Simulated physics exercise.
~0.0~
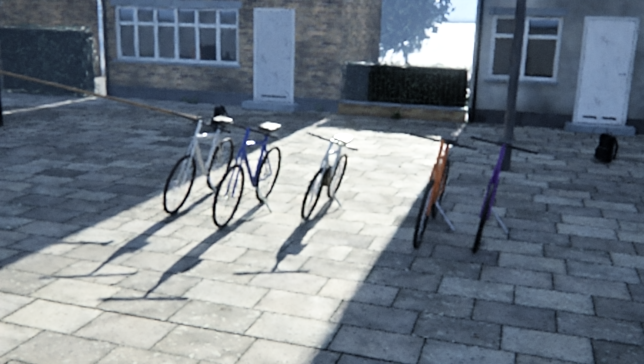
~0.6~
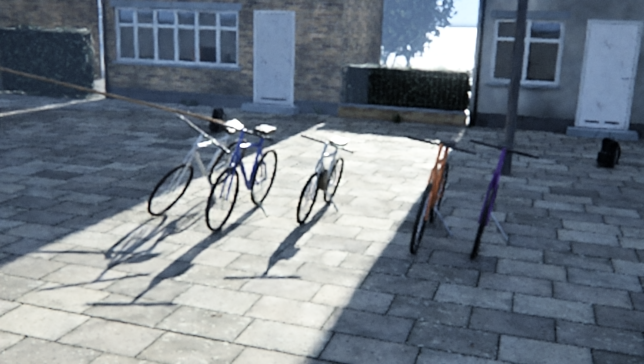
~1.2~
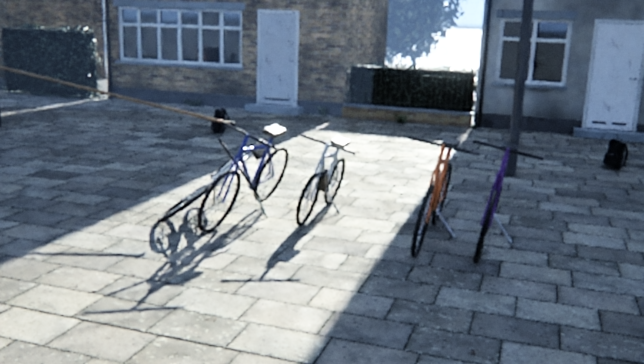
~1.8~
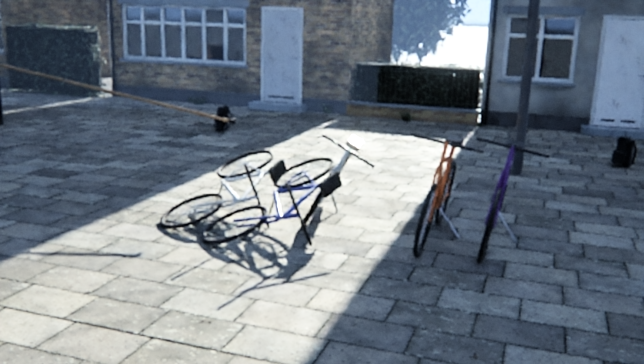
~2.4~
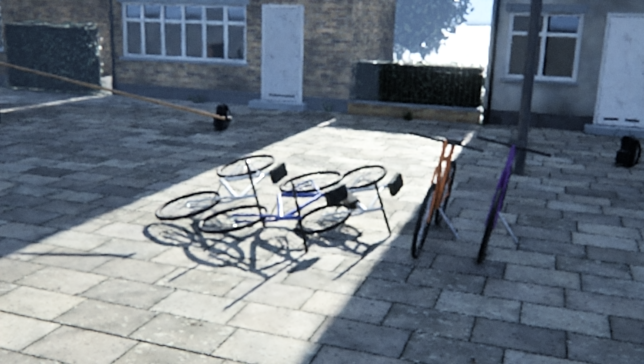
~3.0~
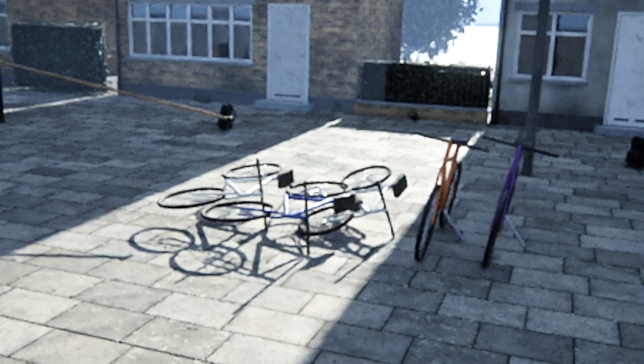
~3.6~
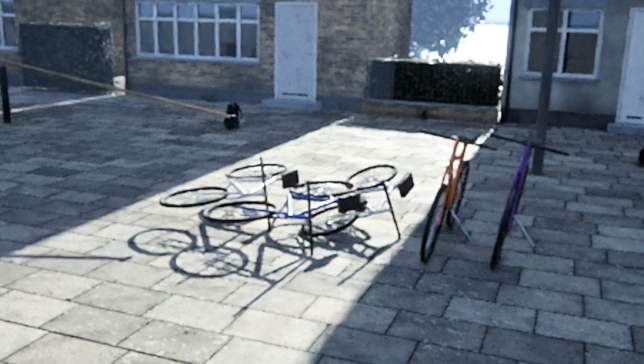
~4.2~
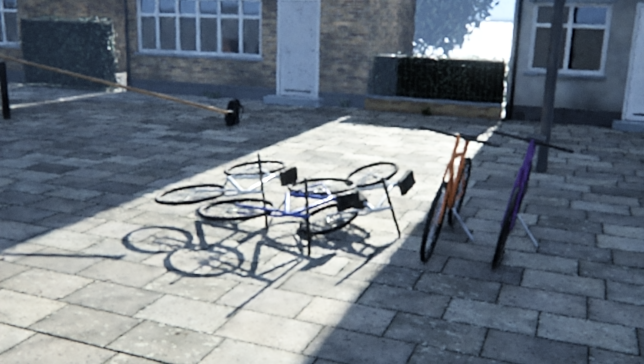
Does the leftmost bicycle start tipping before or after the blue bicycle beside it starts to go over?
The leftmost bicycle starts tipping before the blue one. It is already leaning well over while the blue bicycle still stands upright.
